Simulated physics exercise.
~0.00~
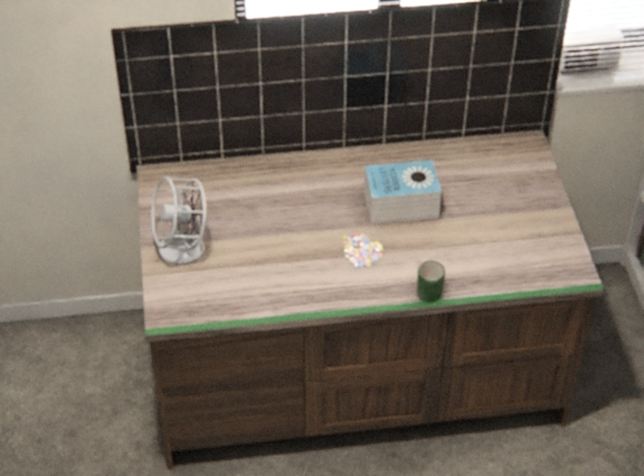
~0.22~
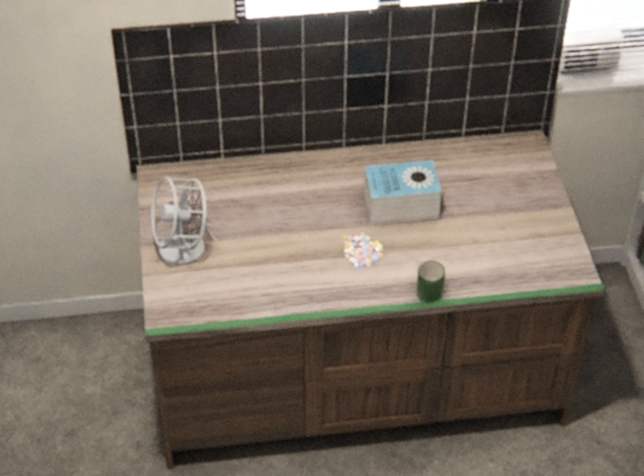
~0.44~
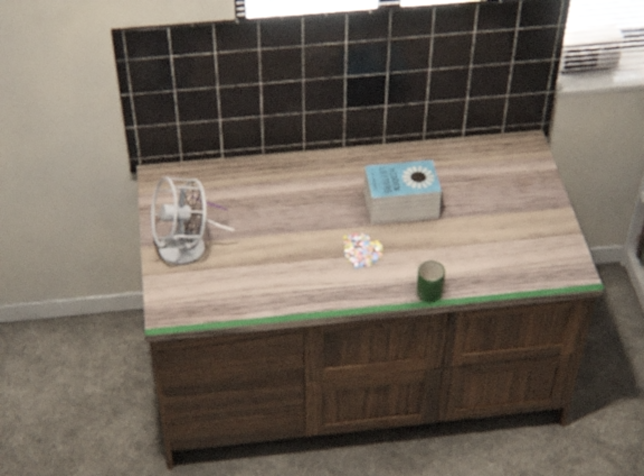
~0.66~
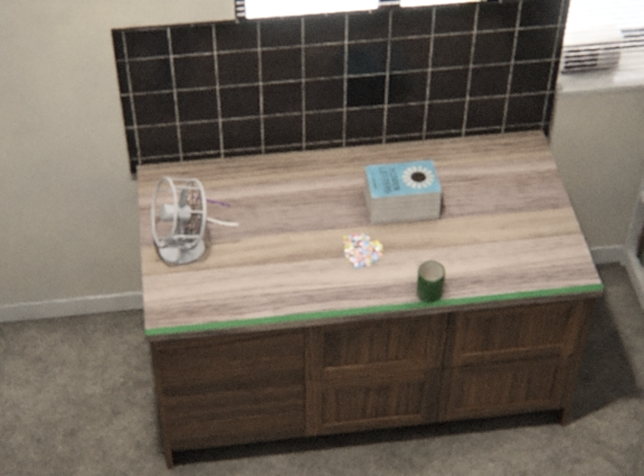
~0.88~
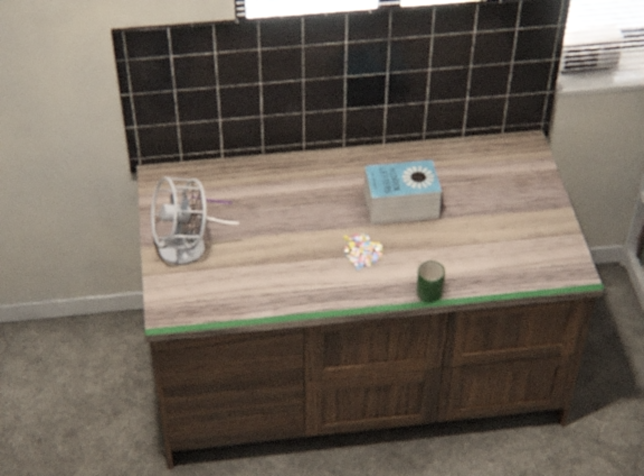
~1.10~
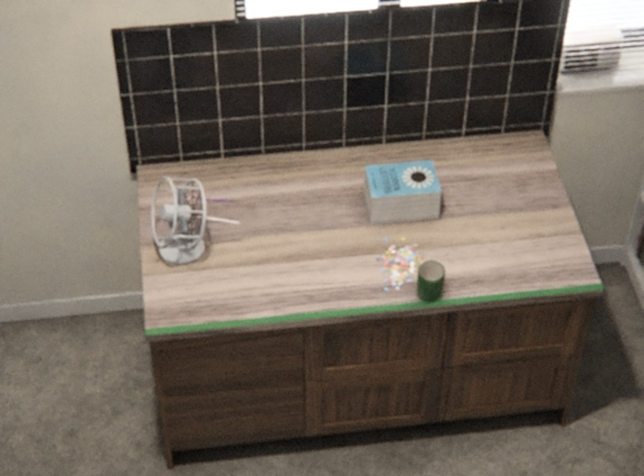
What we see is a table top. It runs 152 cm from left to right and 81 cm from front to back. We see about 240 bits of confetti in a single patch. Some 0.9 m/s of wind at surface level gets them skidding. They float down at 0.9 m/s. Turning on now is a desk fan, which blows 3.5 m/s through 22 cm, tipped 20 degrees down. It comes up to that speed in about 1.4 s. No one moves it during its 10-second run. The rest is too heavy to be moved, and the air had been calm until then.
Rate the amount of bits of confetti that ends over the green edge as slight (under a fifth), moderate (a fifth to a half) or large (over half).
Large.
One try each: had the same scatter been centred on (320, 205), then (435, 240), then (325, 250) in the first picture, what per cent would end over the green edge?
Going through the three spots in order, you'd get 0 percent, 2 percent and 80 percent.
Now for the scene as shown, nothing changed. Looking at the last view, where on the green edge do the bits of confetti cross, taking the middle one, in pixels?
About (529, 297).
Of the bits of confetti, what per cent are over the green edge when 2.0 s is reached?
80 per cent, roughly.
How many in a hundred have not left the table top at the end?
My guess is near 2 per cent.
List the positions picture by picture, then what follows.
The middle of the bits of confetti is near (363, 250), none has stirred yet and the mouth of the desk fan is at (178, 213), in the first picture.
The middle of the bits of confetti is near (363, 249), none has stirred yet and the green edge is centred on (379, 312), in the second picture.
The middle of the bits of confetti is near (363, 249), none has stirred yet, the top of a book is at (403, 179) and the top of a mug is at (432, 271), in the third picture.
The middle of the bits of confetti is near (363, 249) and none has stirred yet, in the fourth picture.
The middle of the bits of confetti is near (363, 250) and about 5 % have left their places, in the fifth picture.
The middle of the bits of confetti is near (403, 260), the farthest in sight from the desk fan is at (422, 256) and all have left their places, in the sixth picture.
After 2.0 s the count stands so, 80 % are over the green edge.
After 3.2 s the count stands so, 83 % are over the green edge.
After 5.5 s the count stands so, 84 % are over the green edge.
After 10.0 s, at the end, 85 % are over the green edge.
